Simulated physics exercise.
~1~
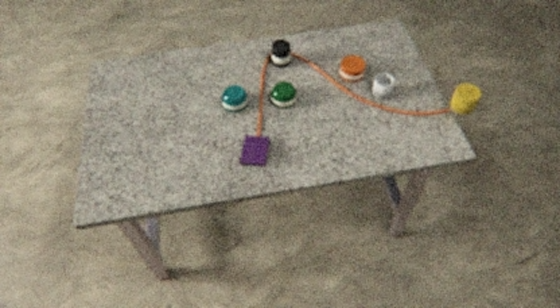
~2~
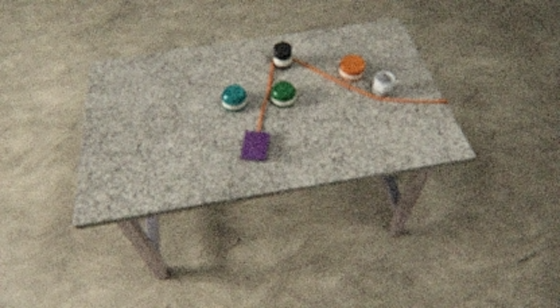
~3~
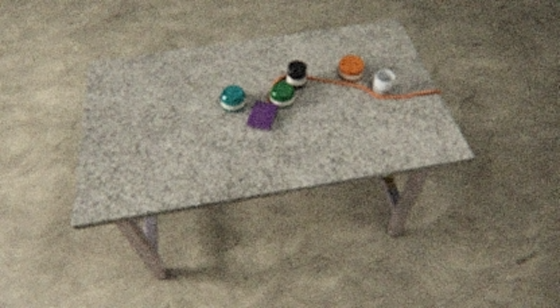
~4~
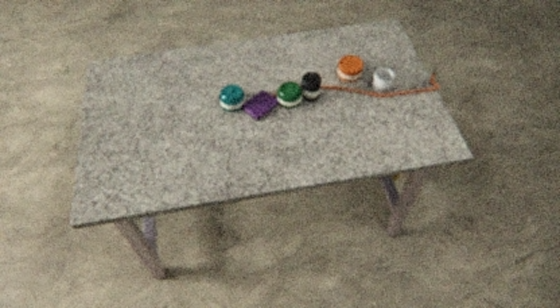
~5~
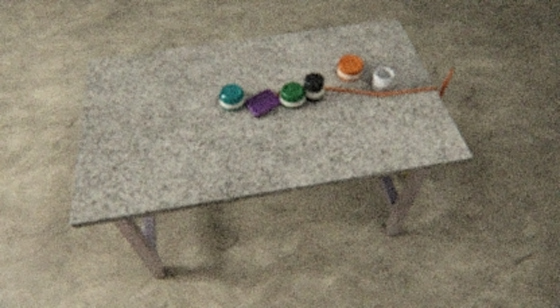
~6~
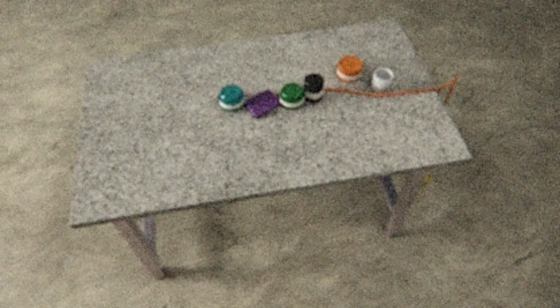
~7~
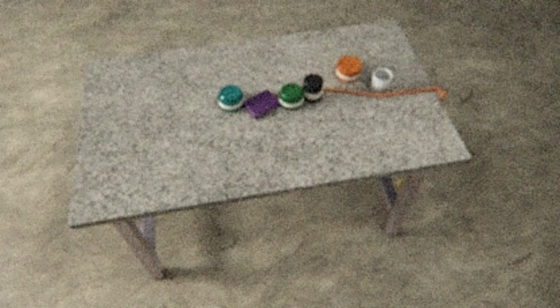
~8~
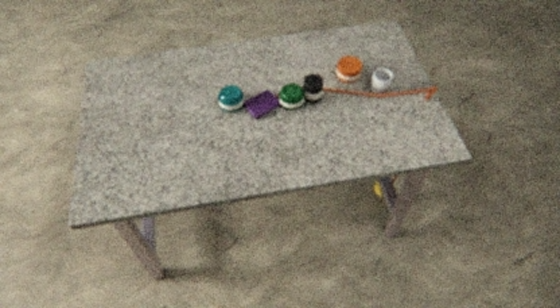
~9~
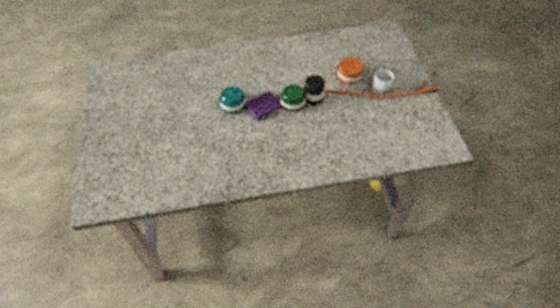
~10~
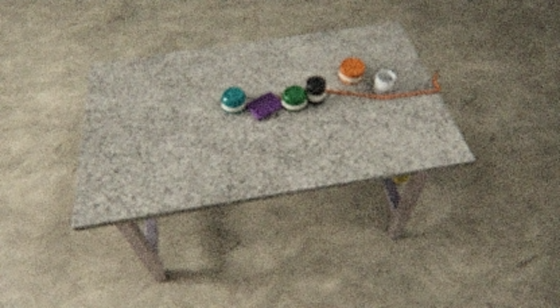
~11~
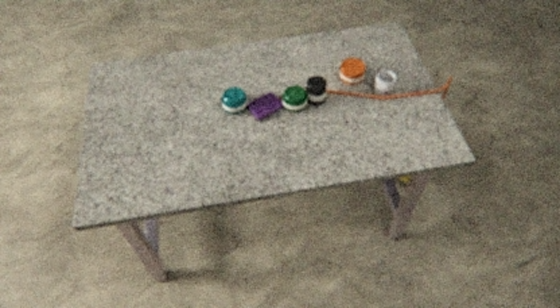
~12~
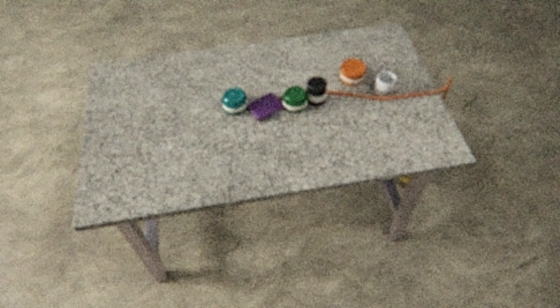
At first, an orange cable runs across a speckled grey table from a purple phone, around a black canister, to a yellow speaker at the right edge, with green and teal jars, an orange tin and a white mug nearby. The speaker drops over the edge, and the cable slides rightward, drawing the phone up toward the jars. The canister shifts right and toward the front, and the green jar moves slightly right. The phone stops between the two jars while the speaker swings below the tabletop. Finally, the swinging dies down, with the canister still upright on the table.
